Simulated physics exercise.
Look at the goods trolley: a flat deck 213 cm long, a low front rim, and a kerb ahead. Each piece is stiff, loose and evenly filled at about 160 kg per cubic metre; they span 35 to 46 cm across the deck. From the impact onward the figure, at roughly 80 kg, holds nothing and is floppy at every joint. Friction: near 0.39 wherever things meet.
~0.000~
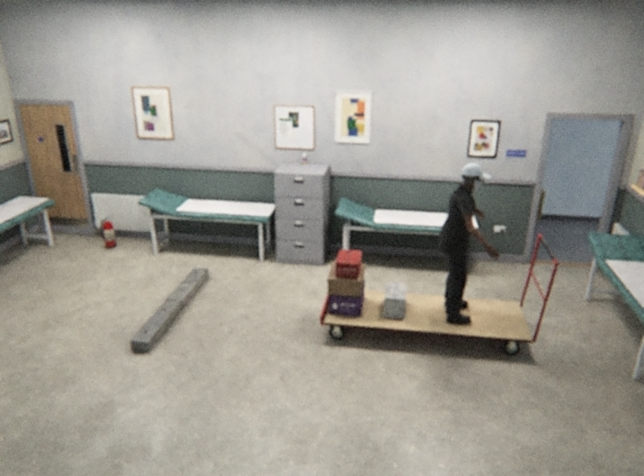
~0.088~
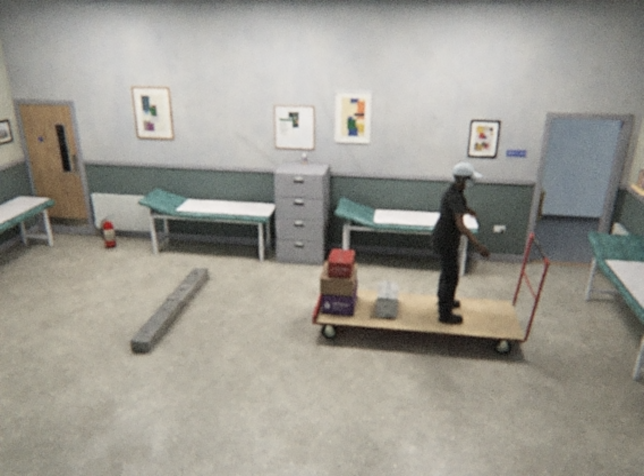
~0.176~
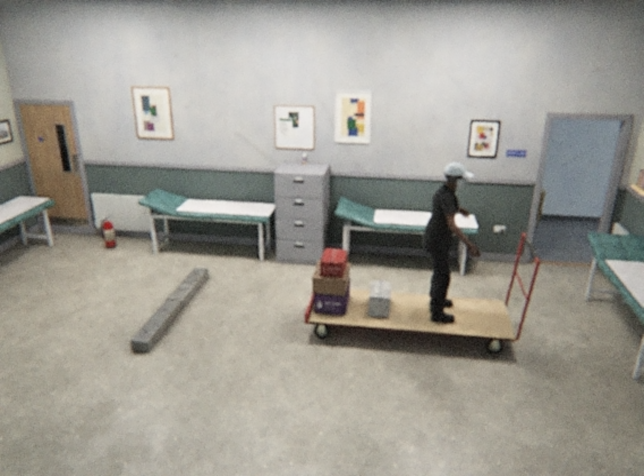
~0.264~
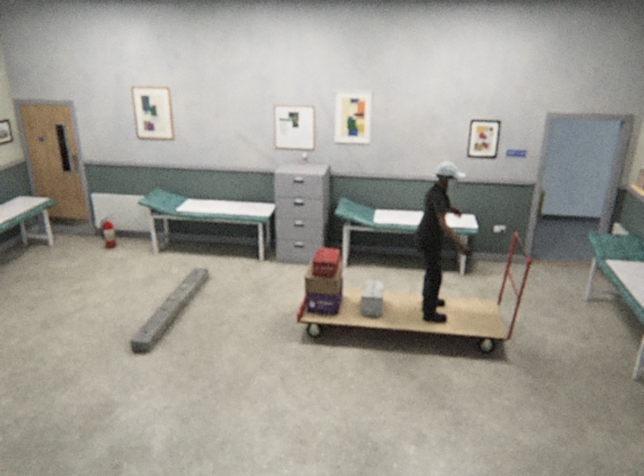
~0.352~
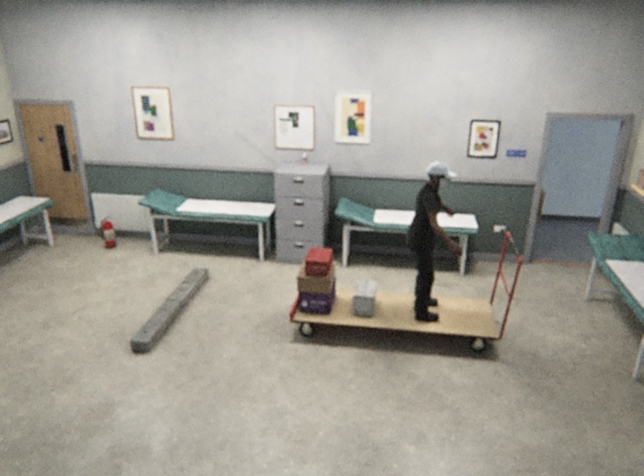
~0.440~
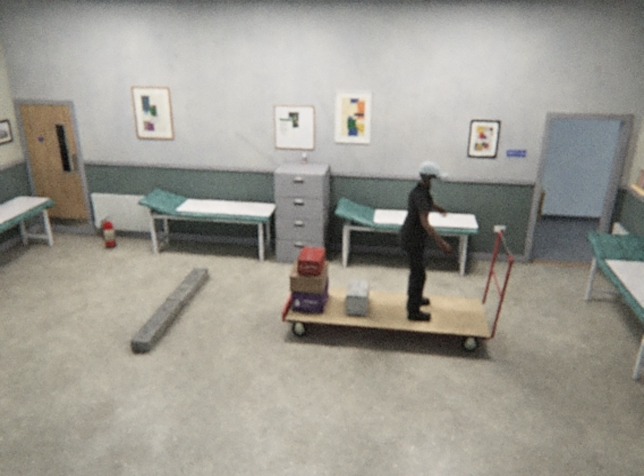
A person in dark clothes and a pale cap stands on a flat wooden trolley with a red handle, seen from a raised, fixed viewpoint across a grey-walled room with green-covered beds. Stacked boxes, red on top, brown and purple below, sit near its left end beside a small grey block, while a long grey kerb lies further left. The trolley rolls steadily leftward a short way, carrying everything, as the rider's arms shift slightly.
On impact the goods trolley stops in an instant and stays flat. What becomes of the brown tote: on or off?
Outcome: On.
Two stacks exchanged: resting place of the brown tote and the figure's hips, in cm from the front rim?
Outcome - brown: 40 cm behind rim; hips: 80 cm behind rim.
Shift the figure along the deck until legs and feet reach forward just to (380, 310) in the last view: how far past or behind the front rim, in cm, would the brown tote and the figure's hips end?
You'd find the brown one 30 cm past and the hips 30 cm behind the front rim.
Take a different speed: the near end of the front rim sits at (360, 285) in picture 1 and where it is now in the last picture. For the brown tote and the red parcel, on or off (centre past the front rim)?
In that case the brown one is lost and the red one lost.
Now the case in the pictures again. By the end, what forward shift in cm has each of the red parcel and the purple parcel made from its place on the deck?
I'd put the red one at around 15 cm and the purple one at around 5 cm.
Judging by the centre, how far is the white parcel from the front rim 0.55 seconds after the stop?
About 50 cm behind the rim.
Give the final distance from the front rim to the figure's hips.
Some 90 cm behind it.
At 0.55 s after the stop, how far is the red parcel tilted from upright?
Tilt: Around 0°.
The wheels strike at 1.92 s.
After 2.17 s the brown tote is 11 cm behind the rim, tilted 0°, near (180, 267) in the last picture's view.
After 2.47 s the brown tote is 11 cm behind the rim, tilted 0°, near (180, 267) in the last picture's view.
After 2.92 s the brown tote is 12 cm behind the rim, tilted 0°, near (180, 267) in the last picture's view.
Final state at 5.9 s, nothing is past the rim; behind it, white parcel, red parcel, brown tote, purple parcel and the figure's hips.
